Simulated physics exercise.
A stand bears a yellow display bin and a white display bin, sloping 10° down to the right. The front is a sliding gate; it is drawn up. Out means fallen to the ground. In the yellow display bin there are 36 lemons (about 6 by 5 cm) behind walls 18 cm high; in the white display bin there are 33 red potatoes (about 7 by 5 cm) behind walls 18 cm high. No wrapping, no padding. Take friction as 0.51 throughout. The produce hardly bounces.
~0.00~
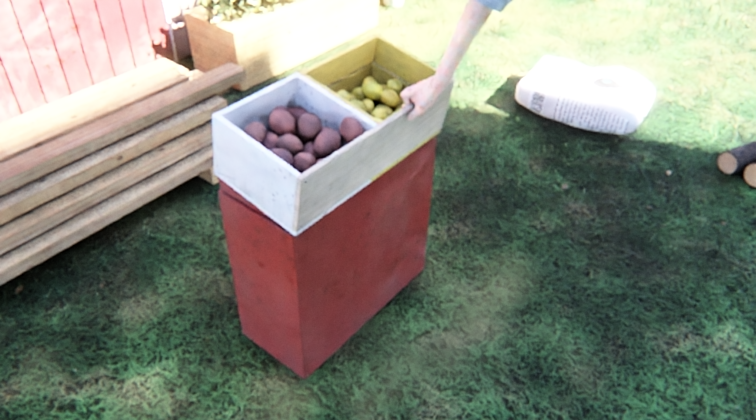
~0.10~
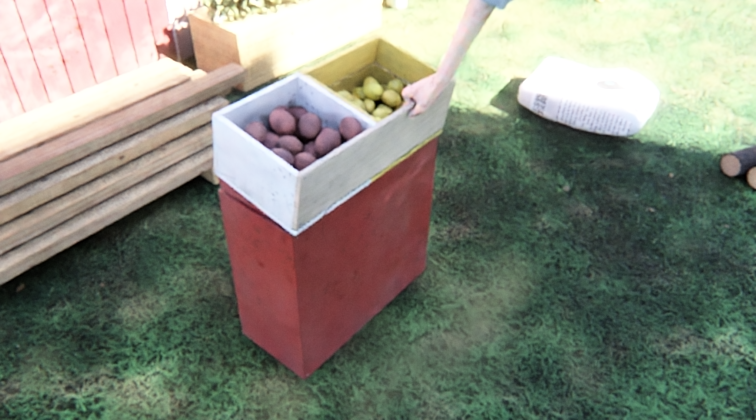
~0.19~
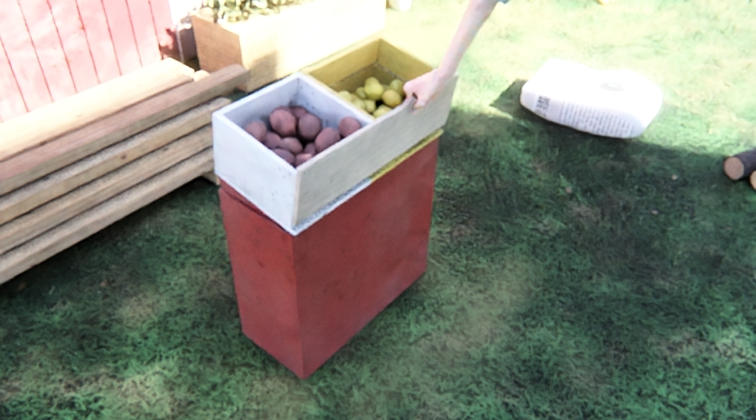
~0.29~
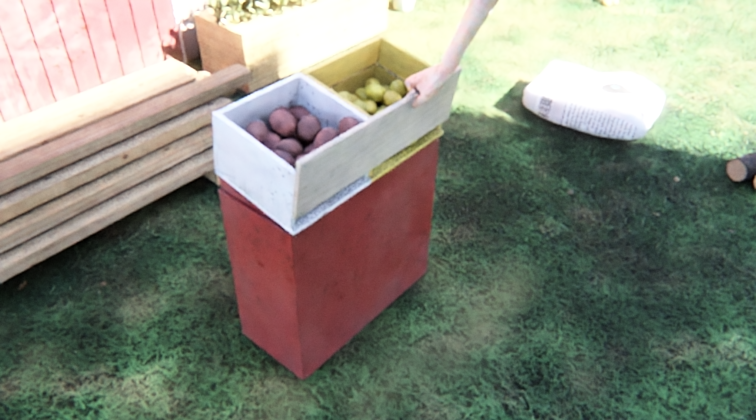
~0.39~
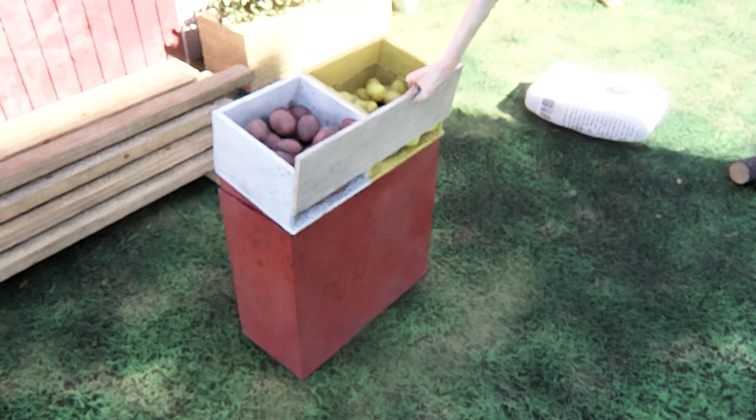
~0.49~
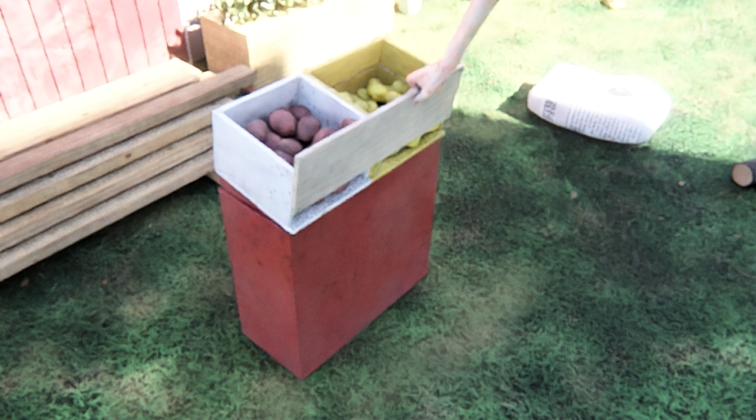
The clip shows a white bin of red potatoes and a yellow bin of lemons on a red stand outdoors, as a hand gripping the shared front panel slides it up slightly, opening a narrow gap along the bottom.
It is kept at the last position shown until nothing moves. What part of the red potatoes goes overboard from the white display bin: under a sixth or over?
Under a sixth of the red potatoes leave the white display bin.
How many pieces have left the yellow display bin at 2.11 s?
Out by then, roughly: Yellow display bin 0.
After 0.89 s, 0 of 36 out of the yellow display bin and 0 of 33 out of the white display bin.
After 1.40 s, 0 of 36 out of the yellow display bin and 0 of 33 out of the white display bin.
After 2.11 s, 0 of 36 out of the yellow display bin and 0 of 33 out of the white display bin.
When it is over (at 3.02 s), 0 of 36 out of the yellow display bin and 0 of 33 out of the white display bin. Asked share, 0 of 33, 0 per cent.
